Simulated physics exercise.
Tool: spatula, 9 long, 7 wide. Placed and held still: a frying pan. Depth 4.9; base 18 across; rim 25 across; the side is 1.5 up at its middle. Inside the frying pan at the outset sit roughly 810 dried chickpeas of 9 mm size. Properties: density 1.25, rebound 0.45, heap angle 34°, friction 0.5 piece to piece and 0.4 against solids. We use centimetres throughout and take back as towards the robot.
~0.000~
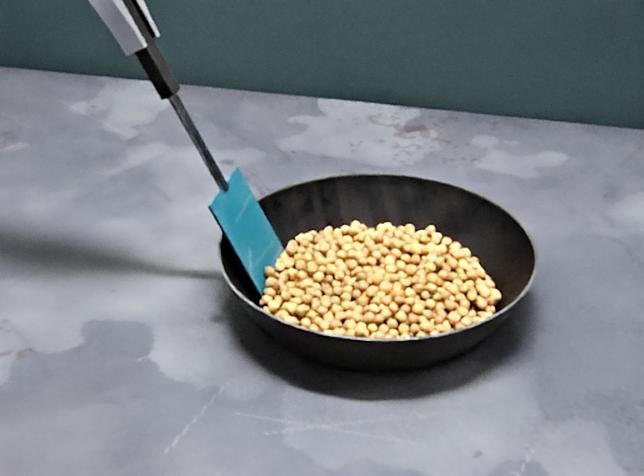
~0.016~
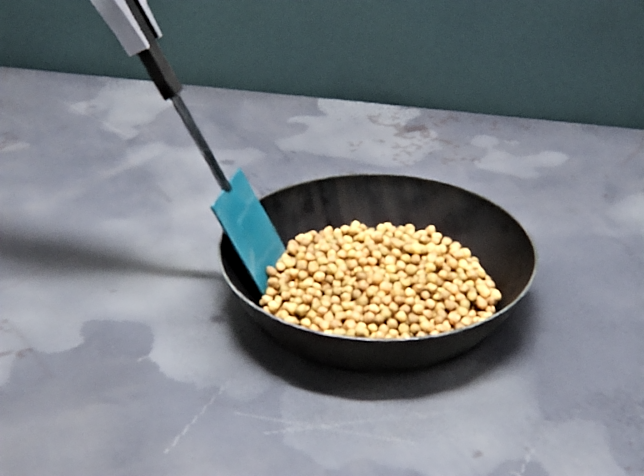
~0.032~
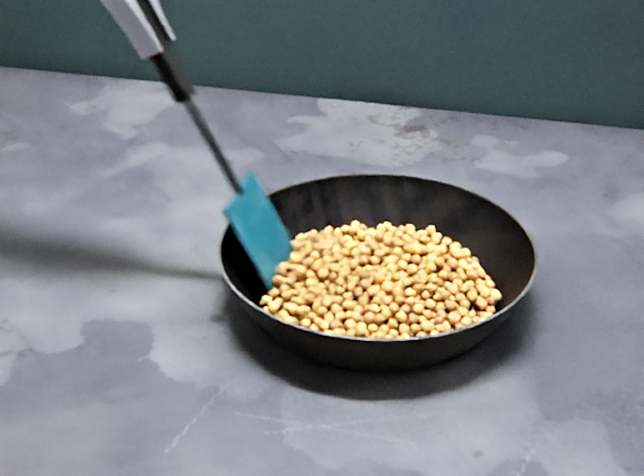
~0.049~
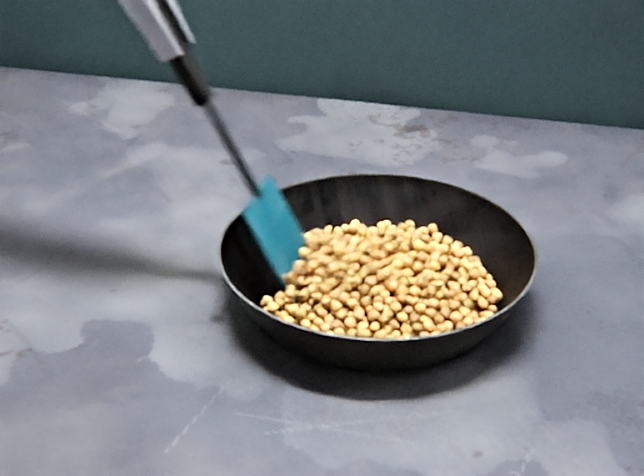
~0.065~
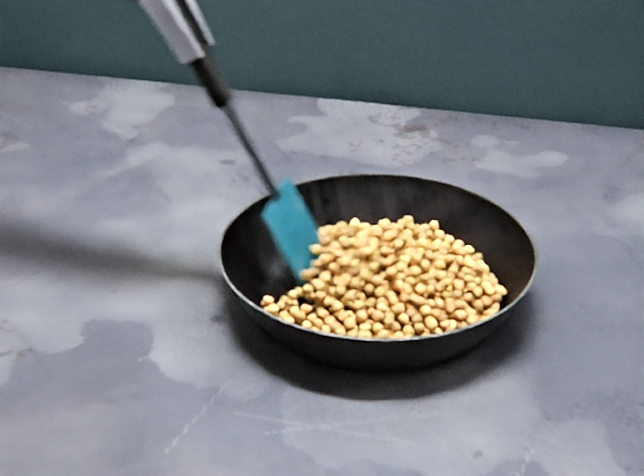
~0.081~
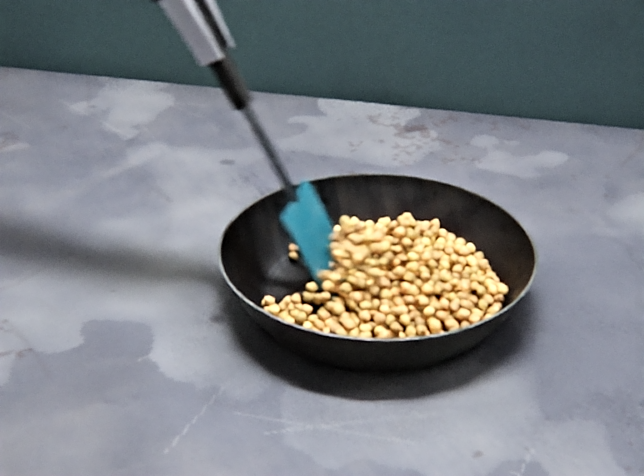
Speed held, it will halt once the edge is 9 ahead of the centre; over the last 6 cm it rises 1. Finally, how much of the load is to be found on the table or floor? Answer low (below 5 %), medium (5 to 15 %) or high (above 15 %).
High.
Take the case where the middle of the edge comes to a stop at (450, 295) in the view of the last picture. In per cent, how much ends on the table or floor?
Around 5 percent ends on the table or floor.
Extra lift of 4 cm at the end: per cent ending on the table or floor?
You'd expect near 15 percent of it there.
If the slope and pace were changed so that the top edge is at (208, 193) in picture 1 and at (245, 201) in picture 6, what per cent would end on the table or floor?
5 %.
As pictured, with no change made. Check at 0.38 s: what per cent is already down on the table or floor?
I'd put it at around 10 per cent.
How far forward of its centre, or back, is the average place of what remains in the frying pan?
It sits near 3.0 centimetres ahead of centre.
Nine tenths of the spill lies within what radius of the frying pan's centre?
Roughly 35 cm.
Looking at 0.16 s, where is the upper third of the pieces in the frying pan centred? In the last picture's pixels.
It is centred at about (456, 276).
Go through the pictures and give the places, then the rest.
In the first picture, the spatula top edge at (223, 186), sloping 63°; upper third of the load around (375, 280), from x 265 to 495, top at y 225; 812 in the frying pan.
In the second picture, the spatula top edge at (226, 187), sloping 63°; upper third of the load around (373, 280), from x 265 to 495, top at y 225.
In the third picture, the spatula top edge at (238, 190), sloping 63°; upper third of the load around (368, 278), from x 265 to 495, top at y 225.
In the fourth picture, the spatula top edge at (256, 193), sloping 63°; upper third of the load around (373, 275), from x 265 to 495, top at y 225.
In the fifth picture, the spatula top edge at (275, 196), sloping 63°; upper third of the load around (380, 273), from x 265 to 500, top at y 220.
In the sixth picture, the spatula top edge at (295, 198), sloping 63°; upper third of the load around (387, 272), from x 265 to 505, top at y 220; 812 in the frying pan.
After 0.12 s, sloping 63°, highest piece 6 above the table; 812 in the frying pan.
After 0.16 s, sloping 63°, highest piece 6 above the table; 812 in the frying pan.
After 0.38 s, sloping 63°, highest piece 13 above the table; 635 in the frying pan, 91 on the table or floor, 86 on the blade or in flight.
After 1.43 s, sloping 63°, highest piece 5 above the table; 635 in the frying pan, 177 on the table or floor.
In the end, 635 in the frying pan, 177 on the table or floor. That is 22 % on the table or floor.
